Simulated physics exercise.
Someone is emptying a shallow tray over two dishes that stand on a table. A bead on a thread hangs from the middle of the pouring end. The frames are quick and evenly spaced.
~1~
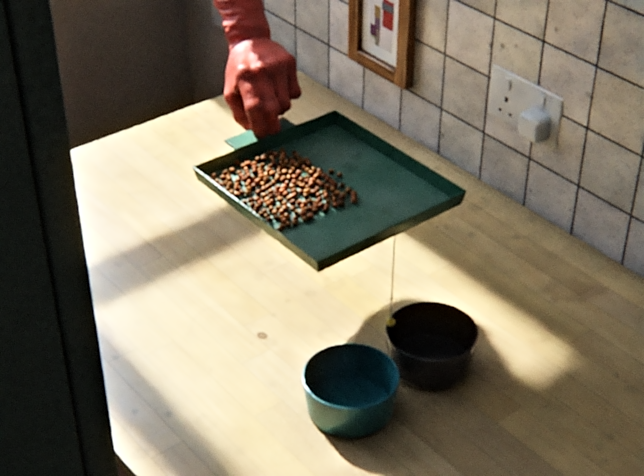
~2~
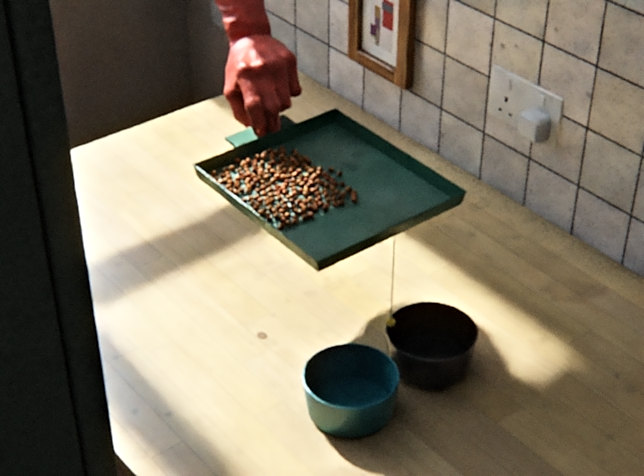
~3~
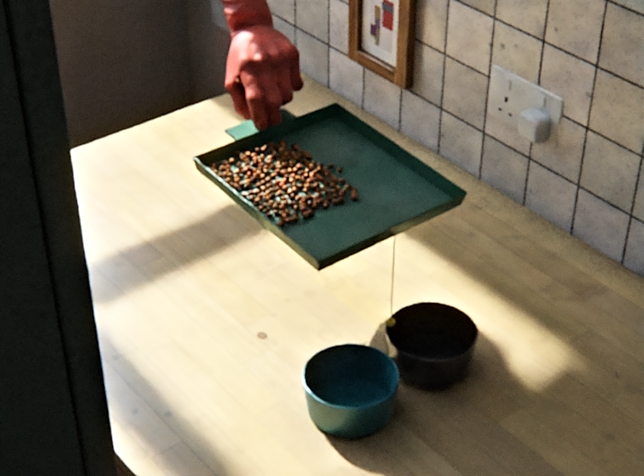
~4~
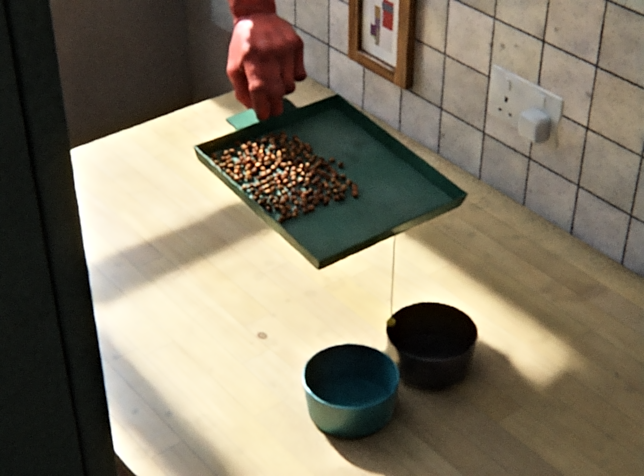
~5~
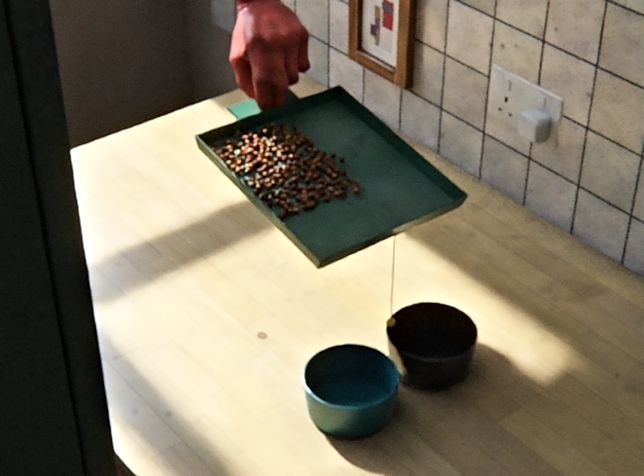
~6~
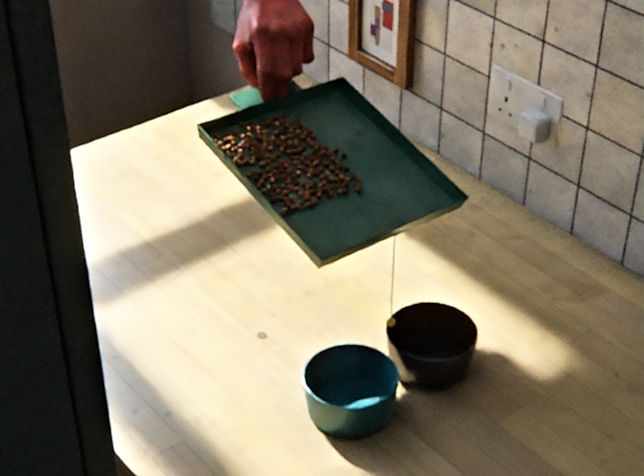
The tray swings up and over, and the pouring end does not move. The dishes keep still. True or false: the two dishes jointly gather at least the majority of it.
True, they gather the majority.
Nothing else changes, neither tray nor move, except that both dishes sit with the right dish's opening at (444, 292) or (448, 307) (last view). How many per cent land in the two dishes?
Roughly 30% first, roughly 60% second.
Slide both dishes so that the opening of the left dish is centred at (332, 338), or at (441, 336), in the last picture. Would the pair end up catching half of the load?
Well, it comes to a lesser portion at first and a greater portion after that.
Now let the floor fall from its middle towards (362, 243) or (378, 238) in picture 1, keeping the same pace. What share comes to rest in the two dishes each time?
90 per cent, then 80 per cent.
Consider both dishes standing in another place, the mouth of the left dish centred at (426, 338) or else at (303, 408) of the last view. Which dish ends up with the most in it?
In the first position the left of the two, in the second the right of the two.
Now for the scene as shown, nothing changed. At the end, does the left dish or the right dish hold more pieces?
Winner: The right side.
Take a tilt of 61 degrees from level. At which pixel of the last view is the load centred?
In the last view the centre sits at roughly (398, 225).
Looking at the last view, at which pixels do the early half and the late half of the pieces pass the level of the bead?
First part (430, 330), rest (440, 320).
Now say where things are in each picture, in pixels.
Corners of the pouring end near (318, 258) and (462, 190), level; middle of the load near (285, 188), cereal balls; left dish near (381, 415); right dish near (463, 368); bead on its thread near (391, 322), in the first frame.
Corners of the pouring end near (318, 258) and (462, 191), level; middle of the load near (285, 186), in the second frame.
Corners of the pouring end near (319, 258) and (462, 192), tipped barely, lowest at the right corner; middle of the load near (285, 182), in the third frame.
Corners of the pouring end near (320, 257) and (463, 193), tipped a little, lowest at the right corner; middle of the load near (285, 175), in the fourth frame.
Corners of the pouring end near (321, 257) and (464, 194), tipped a little, lowest at the right corner; middle of the load near (287, 168), in the fifth frame.
Corners of the pouring end near (322, 257) and (464, 196), tipped a little, lowest at the right corner; middle of the load near (289, 163); left dish near (381, 415); right dish near (463, 368), in the sixth frame.
Shortly afterwards, tray tipped steeply; all but a few on the tray; only a few in the right dish; a little outside both; only a few in the air.
Next, tray tipped past a quarter turn; near half on the tray; a little in the right dish; a little outside both; near a third in the air.
Some moments later, tray tipped past a quarter turn; a little in the left dish; near two thirds in the right dish; near a third outside both.
In the end, tray tipped past a quarter turn; a little in the left dish; near two thirds in the right dish; near a third outside both.
